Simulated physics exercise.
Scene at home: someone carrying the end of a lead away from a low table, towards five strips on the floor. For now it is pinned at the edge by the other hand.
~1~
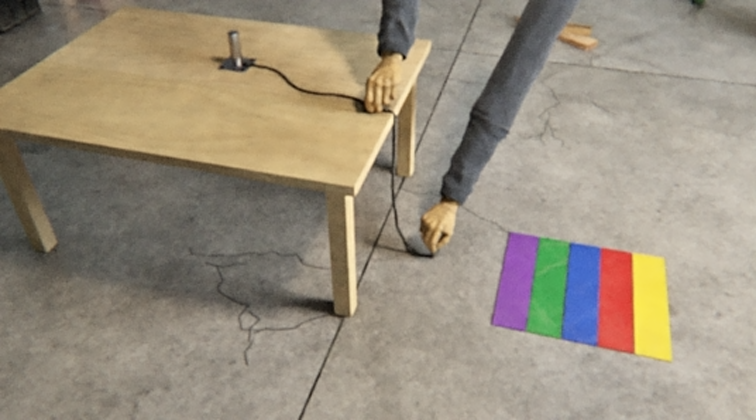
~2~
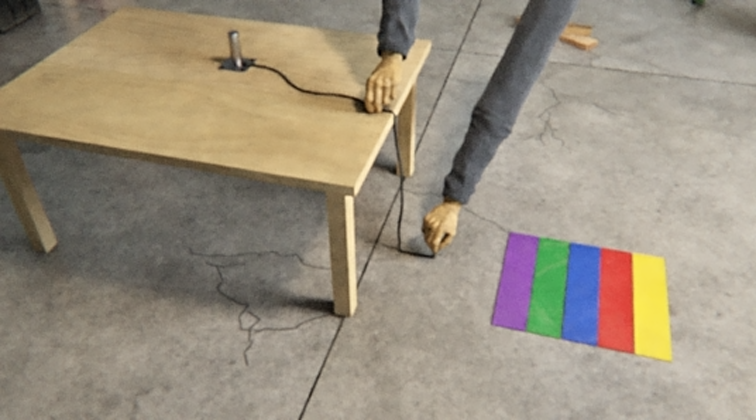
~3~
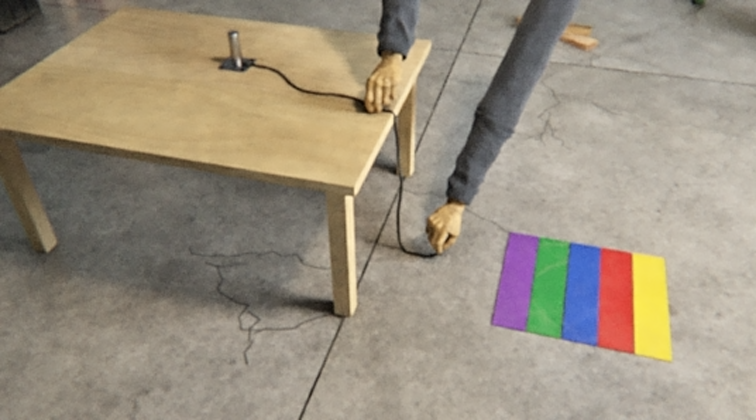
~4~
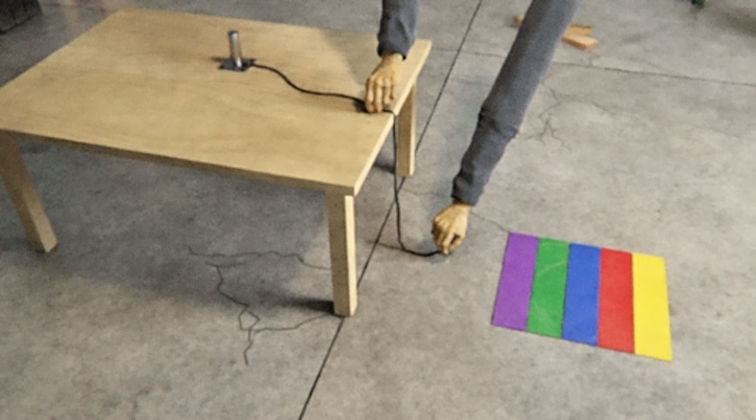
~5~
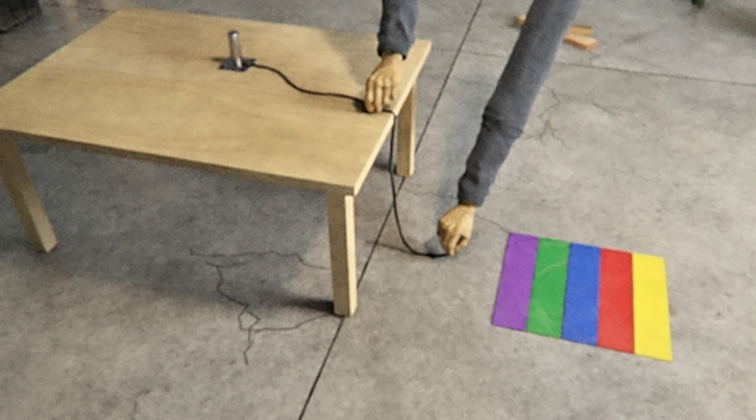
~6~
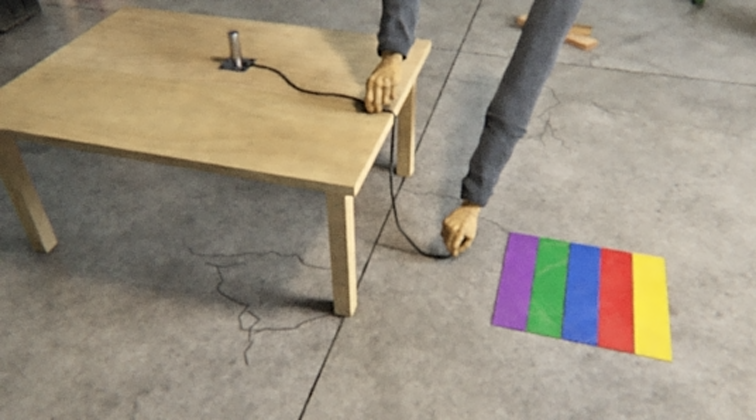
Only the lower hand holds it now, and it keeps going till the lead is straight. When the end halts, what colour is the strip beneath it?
Green.
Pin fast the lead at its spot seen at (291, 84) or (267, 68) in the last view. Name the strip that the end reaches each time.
One after the other, green; green.
Soon after, end near (496, 259); short of the strips.
After that, end near (533, 266); over purple.
At the stop, end near (555, 270); over green. Over green.
